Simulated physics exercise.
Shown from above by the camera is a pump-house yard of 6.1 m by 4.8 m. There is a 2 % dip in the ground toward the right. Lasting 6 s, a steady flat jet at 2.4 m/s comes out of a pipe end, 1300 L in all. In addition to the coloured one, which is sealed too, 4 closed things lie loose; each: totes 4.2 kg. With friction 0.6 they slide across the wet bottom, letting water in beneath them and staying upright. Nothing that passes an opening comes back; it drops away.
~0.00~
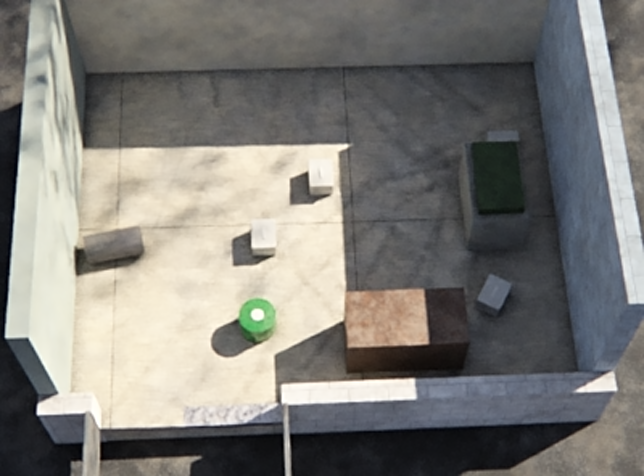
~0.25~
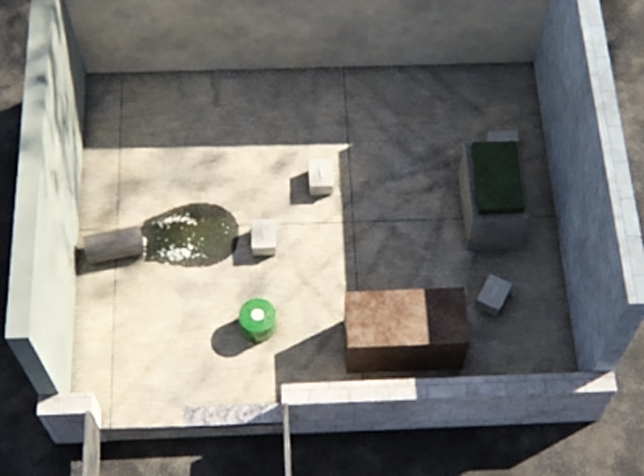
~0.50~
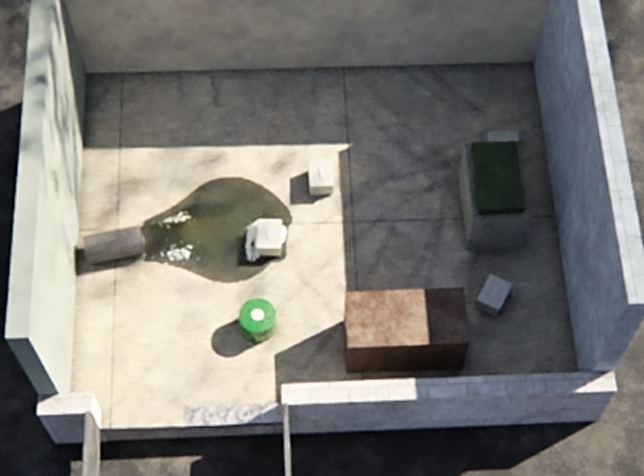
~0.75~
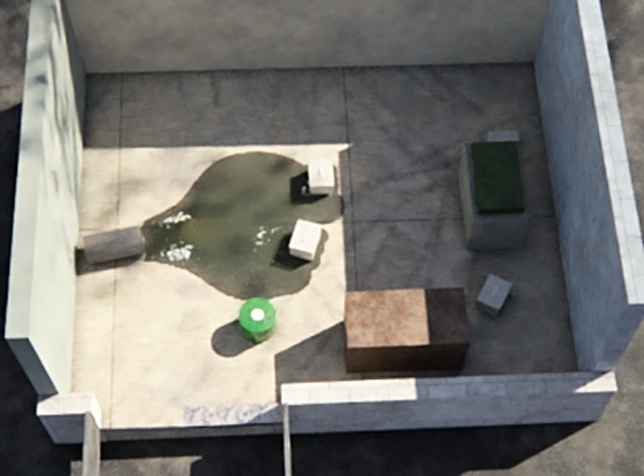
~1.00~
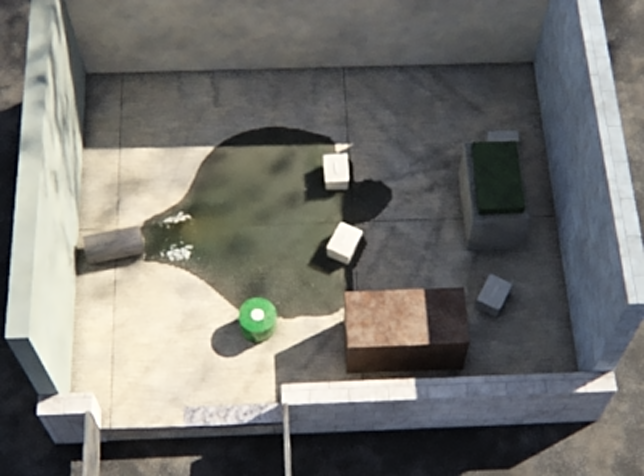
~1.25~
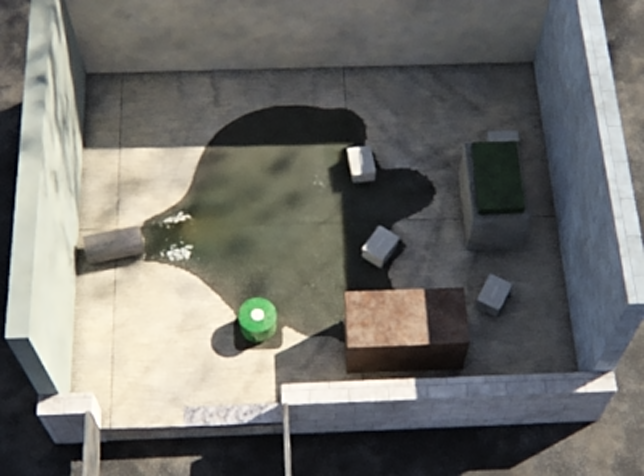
Water spreads from a pipe across a walled yard, pushing two pale blocks to the right.
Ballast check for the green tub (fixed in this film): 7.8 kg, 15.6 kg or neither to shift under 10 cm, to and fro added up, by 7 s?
For it, the lower weight is enough.
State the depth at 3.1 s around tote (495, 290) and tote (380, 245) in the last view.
Roughly 3 and 5 cm.
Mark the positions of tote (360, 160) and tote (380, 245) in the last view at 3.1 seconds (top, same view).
Roughly (524, 84), then roughly (548, 256).
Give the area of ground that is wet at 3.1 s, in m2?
About 18 m2.
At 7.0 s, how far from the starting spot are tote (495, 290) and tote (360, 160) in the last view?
First: 60 cm. Second: 250 cm.
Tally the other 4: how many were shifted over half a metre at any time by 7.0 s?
4.
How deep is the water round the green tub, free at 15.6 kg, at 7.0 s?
Close to 2 cm deep.
After 1.8 s the green tub would be 0 cm from its start with 7.8 kg and 0 cm from its start with 15.6 kg; 2 cm of water round it then.
After 3.1 s the green tub would be 0 cm from its start with 7.8 kg and 0 cm from its start with 15.6 kg; 2 cm of water round it then.
After 4.9 s the green tub would be 0 cm from its start with 7.8 kg and 0 cm from its start with 15.6 kg; 2 cm of water round it then.
After 7.0 s the green tub would be 0 cm from its start with 7.8 kg and 0 cm from its start with 15.6 kg; 2 cm of water round it then.
